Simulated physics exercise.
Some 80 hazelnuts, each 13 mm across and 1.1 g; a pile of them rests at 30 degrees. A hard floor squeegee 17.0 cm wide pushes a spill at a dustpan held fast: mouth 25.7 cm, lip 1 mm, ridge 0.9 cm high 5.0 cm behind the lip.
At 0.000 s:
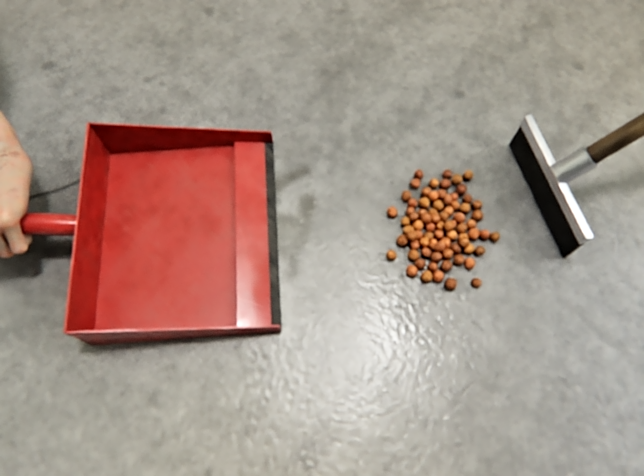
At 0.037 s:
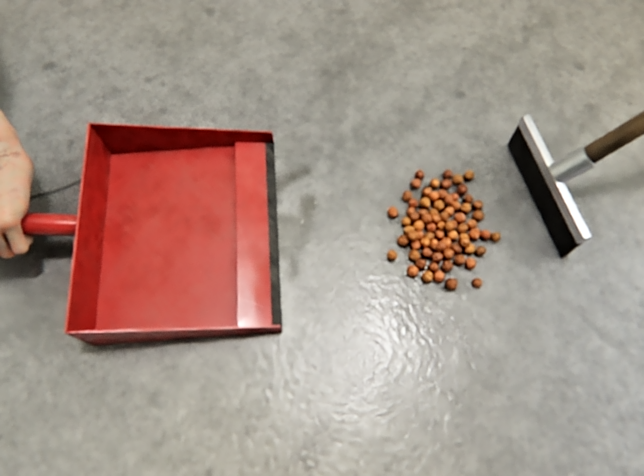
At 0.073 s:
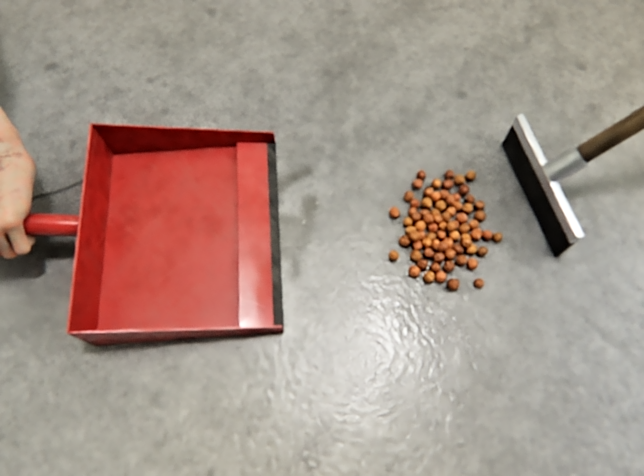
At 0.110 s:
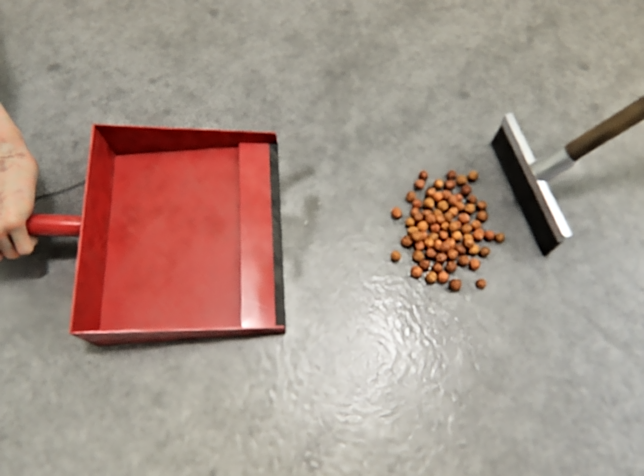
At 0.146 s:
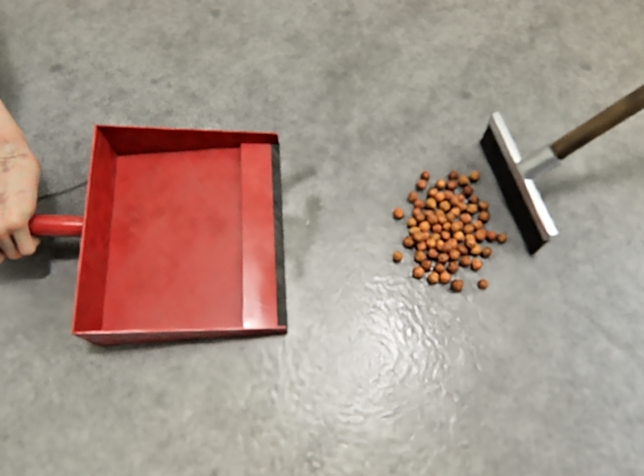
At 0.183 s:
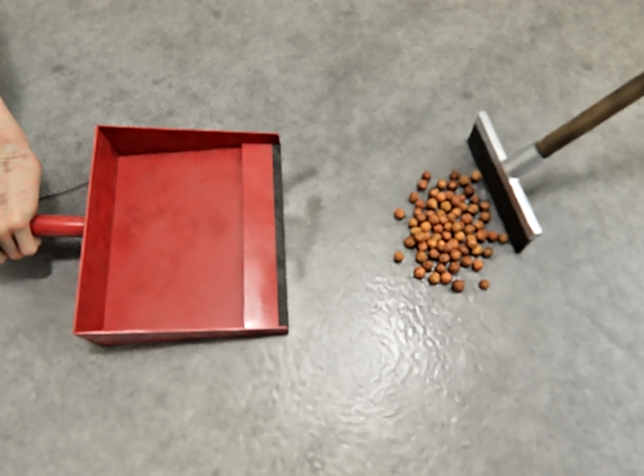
On a grey floor, a squeegee slides left to a pile of small brown nuts.
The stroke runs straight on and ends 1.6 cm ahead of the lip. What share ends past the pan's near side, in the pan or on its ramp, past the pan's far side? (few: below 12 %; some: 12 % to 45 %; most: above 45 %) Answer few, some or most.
Past the pan's near side: Few; in the pan or on its ramp: Some; past the pan's far side: Few.
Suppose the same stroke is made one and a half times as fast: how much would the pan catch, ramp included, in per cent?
Then about 25 per cent.
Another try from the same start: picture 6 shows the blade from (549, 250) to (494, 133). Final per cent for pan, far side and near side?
Pan 30, far 0, near 15.
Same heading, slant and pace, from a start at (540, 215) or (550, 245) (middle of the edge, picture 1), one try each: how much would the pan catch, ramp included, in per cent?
About 20 and 30 per cent.
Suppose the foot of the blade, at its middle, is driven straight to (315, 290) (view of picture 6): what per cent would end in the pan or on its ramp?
Some 30 per cent.
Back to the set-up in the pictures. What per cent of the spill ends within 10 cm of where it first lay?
Some 30 per cent.
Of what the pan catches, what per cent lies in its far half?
Roughly 80 per cent.
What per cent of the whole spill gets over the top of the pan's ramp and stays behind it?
Roughly 0 per cent.
After 0.42 s, middle of the blade 15 cm from the lip; 0 % over the lip, far side 0 %, near side 0 %.
After 0.58 s, middle of the blade 8 cm from the lip; 0 % over the lip, far side 0 %, near side 0 %.
After 0.87 s, middle of the blade 3 cm from the lip; 25 % over the lip, far side 0 %, near side 0 %.
At rest (1.4 s), near side 0 %, pan 20 %, far side 0 %, in front of the lip or behind the blade 80 %.
